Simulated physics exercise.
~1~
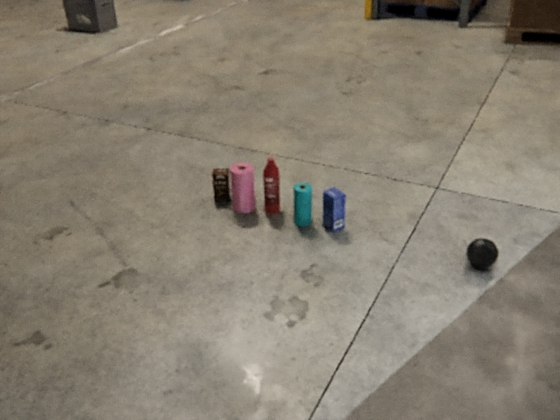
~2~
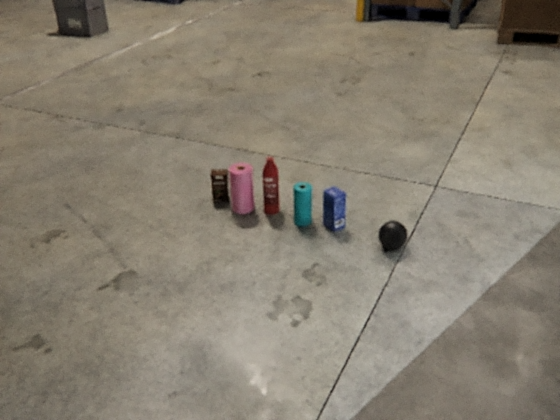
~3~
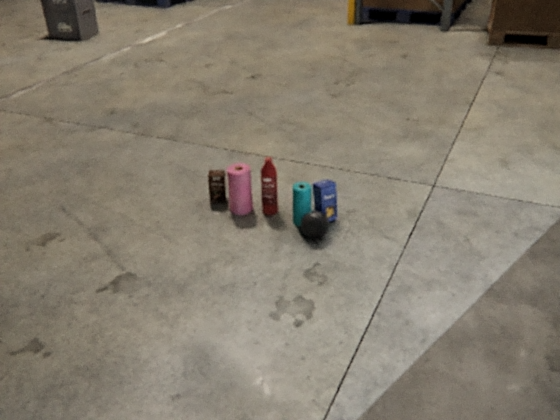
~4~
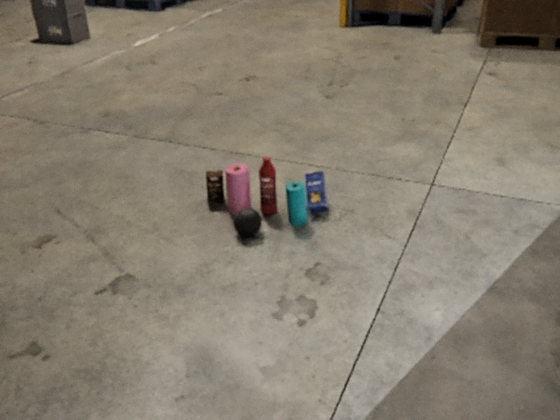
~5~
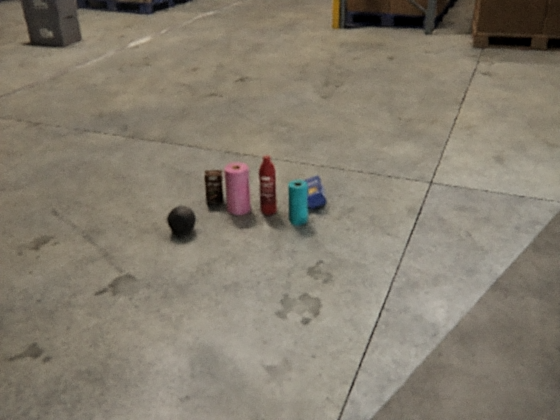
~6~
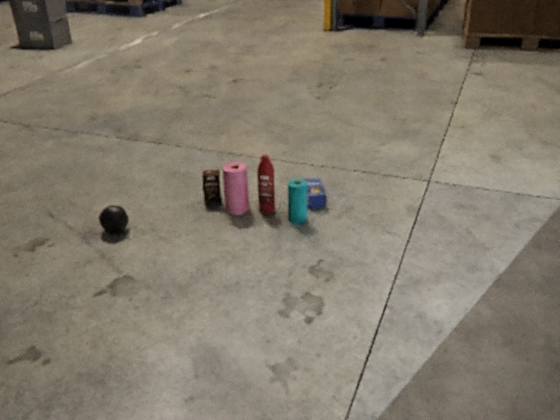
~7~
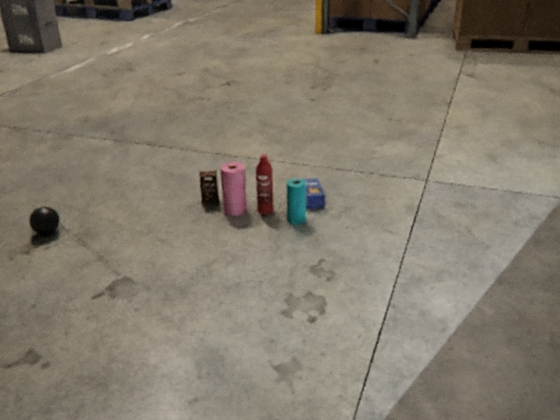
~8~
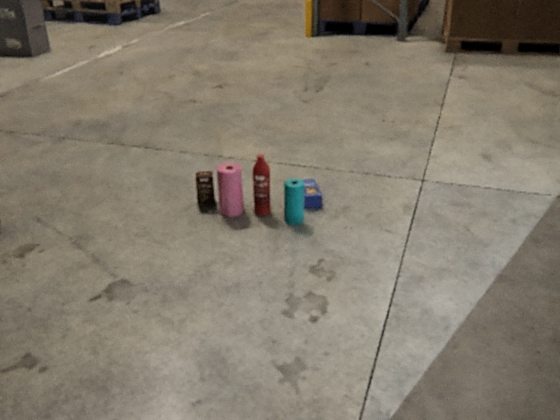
At the start, a black ball sits to the right of a row of upright items on a concrete floor, with a dark carton, a pink roll, a red bottle, a turquoise roll and a blue carton. The ball rolls left towards the row and reaches the blue carton, which begins to lean. It carries on across the front of the turquoise roll, red bottle and pink roll as the blue carton topples backwards. The ball keeps rolling left across open floor and leaves the view. At the end, the blue carton lies flat behind the turquoise roll, while the others remain standing.
